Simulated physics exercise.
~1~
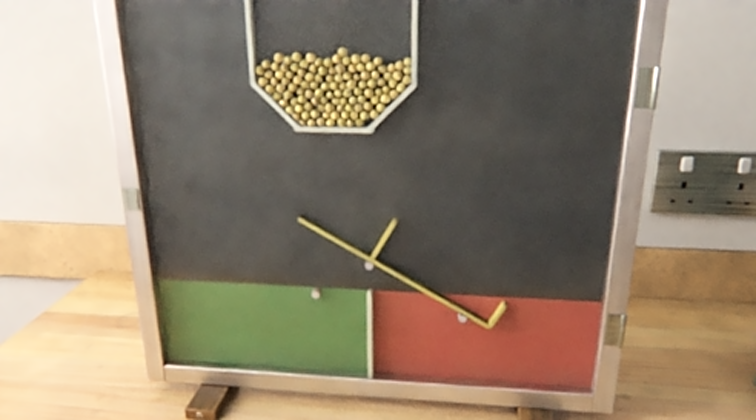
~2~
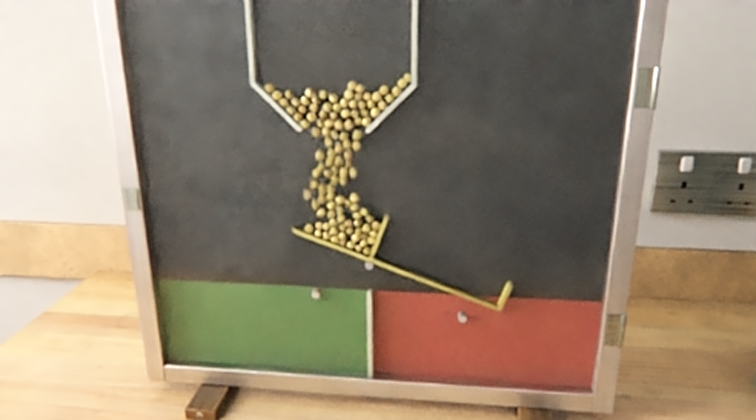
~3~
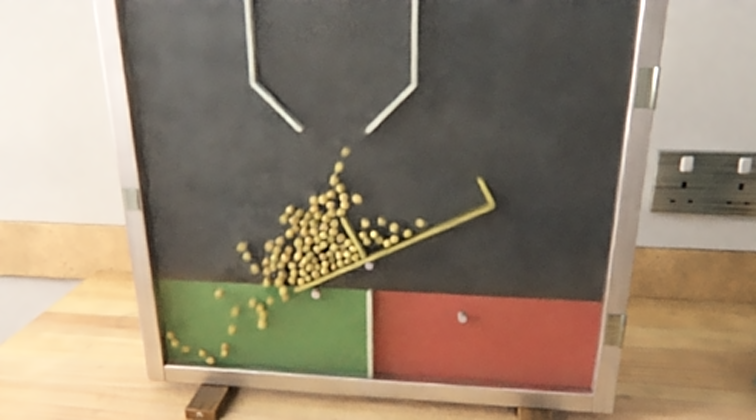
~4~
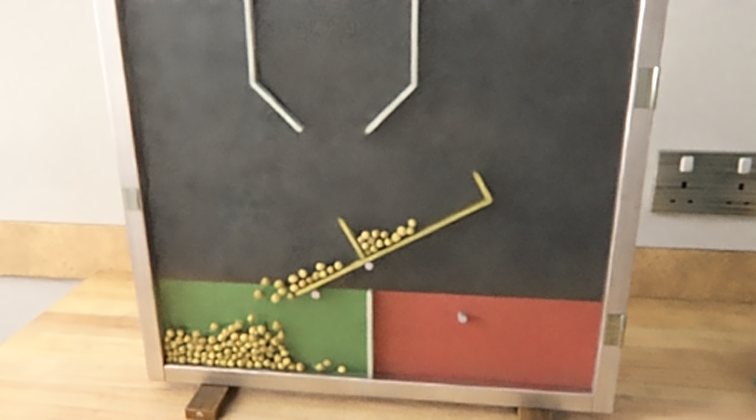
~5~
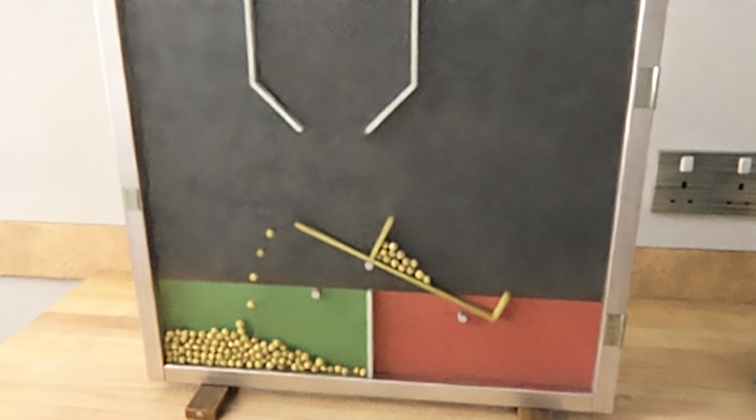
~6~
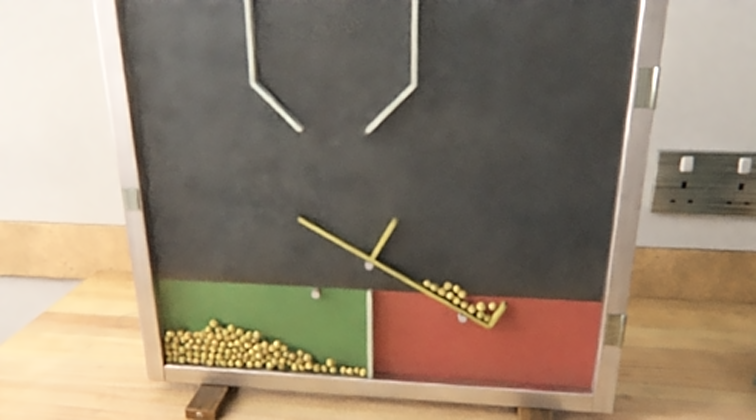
On a wooden table, beans dropping from a hopper onto a tilting tray, most spilling into the green bin, some staying aboard.
